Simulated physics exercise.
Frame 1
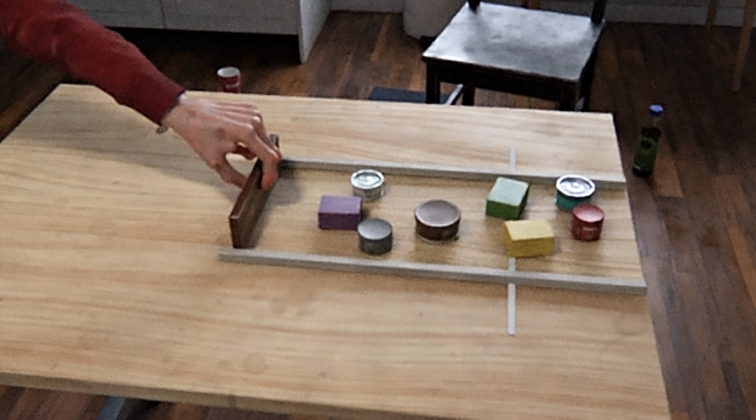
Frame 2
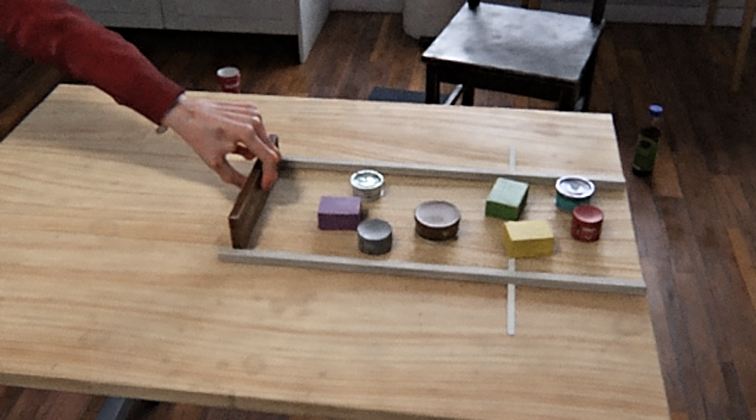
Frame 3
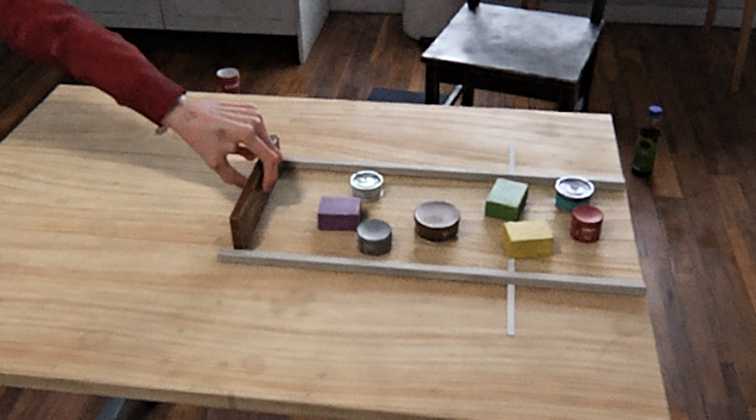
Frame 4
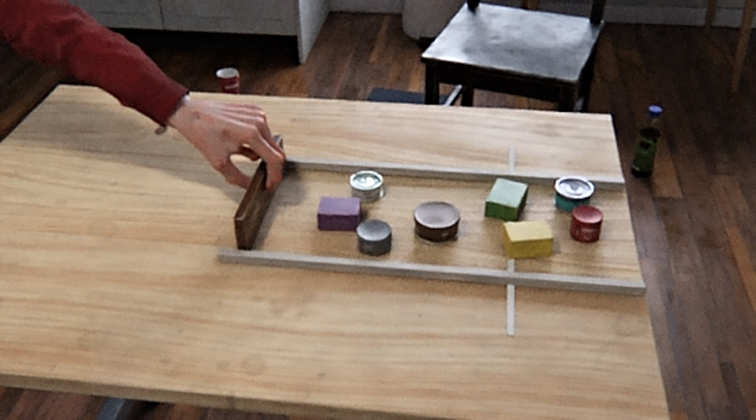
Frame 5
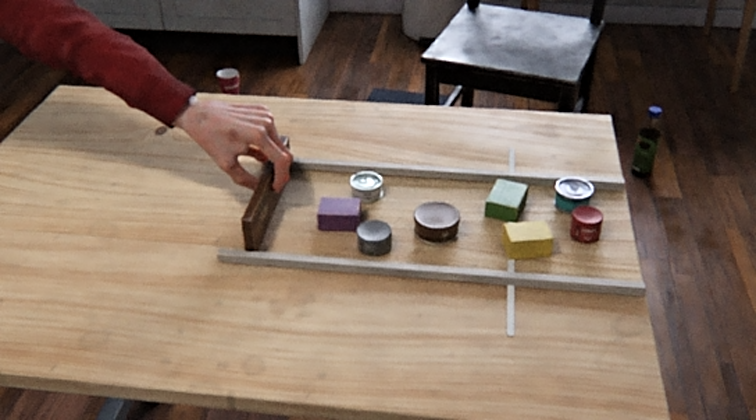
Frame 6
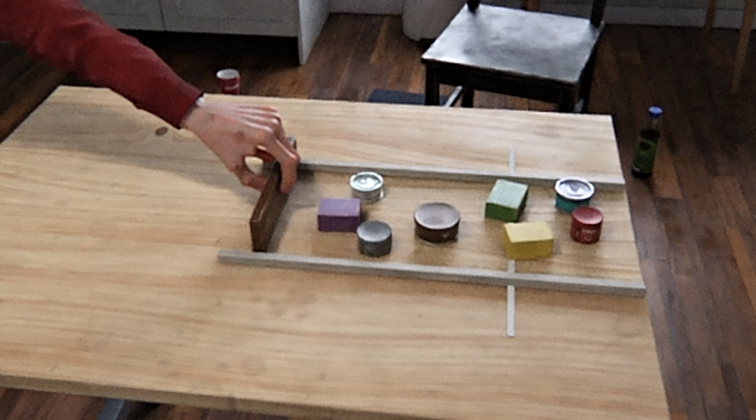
On a wooden table, a hand in a red sleeve held a dark board upright between two pale rails and slid it slightly right toward some small blocks and tubs, which stayed still.
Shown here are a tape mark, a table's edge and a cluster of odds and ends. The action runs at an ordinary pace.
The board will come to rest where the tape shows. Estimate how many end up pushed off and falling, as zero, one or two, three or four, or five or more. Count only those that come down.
The number going over the end will be nothing at all.
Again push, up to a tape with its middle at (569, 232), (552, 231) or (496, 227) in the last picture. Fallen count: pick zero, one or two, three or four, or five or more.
Taking them in turn, either one or two; one to two; not one.
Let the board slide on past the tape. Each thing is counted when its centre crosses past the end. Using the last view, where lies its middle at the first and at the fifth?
I'd put it close to (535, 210) and later close to (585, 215).
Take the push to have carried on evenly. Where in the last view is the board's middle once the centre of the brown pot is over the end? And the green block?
Roughly at (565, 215) and roughly at (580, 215).
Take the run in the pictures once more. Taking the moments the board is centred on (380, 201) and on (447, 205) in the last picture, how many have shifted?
At the first spot the count is 4, and at the second it is 5.
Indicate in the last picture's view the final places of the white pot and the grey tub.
In the last picture the white pot sits at (528, 200) while the grey tub sits at (529, 250).
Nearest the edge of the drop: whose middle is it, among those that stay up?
It would be the red tub, I'd say.
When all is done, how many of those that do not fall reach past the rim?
That adds up to 0.
Early on, none off yet; red tub at rest near (586, 225); turquoise pot at rest near (573, 196); yellow block at rest near (528, 240).
A while later, none off yet; red tub at rest near (586, 225); turquoise pot at rest near (573, 196); yellow block travelled a little near (541, 243).
Finally, the number that fall off is zero.
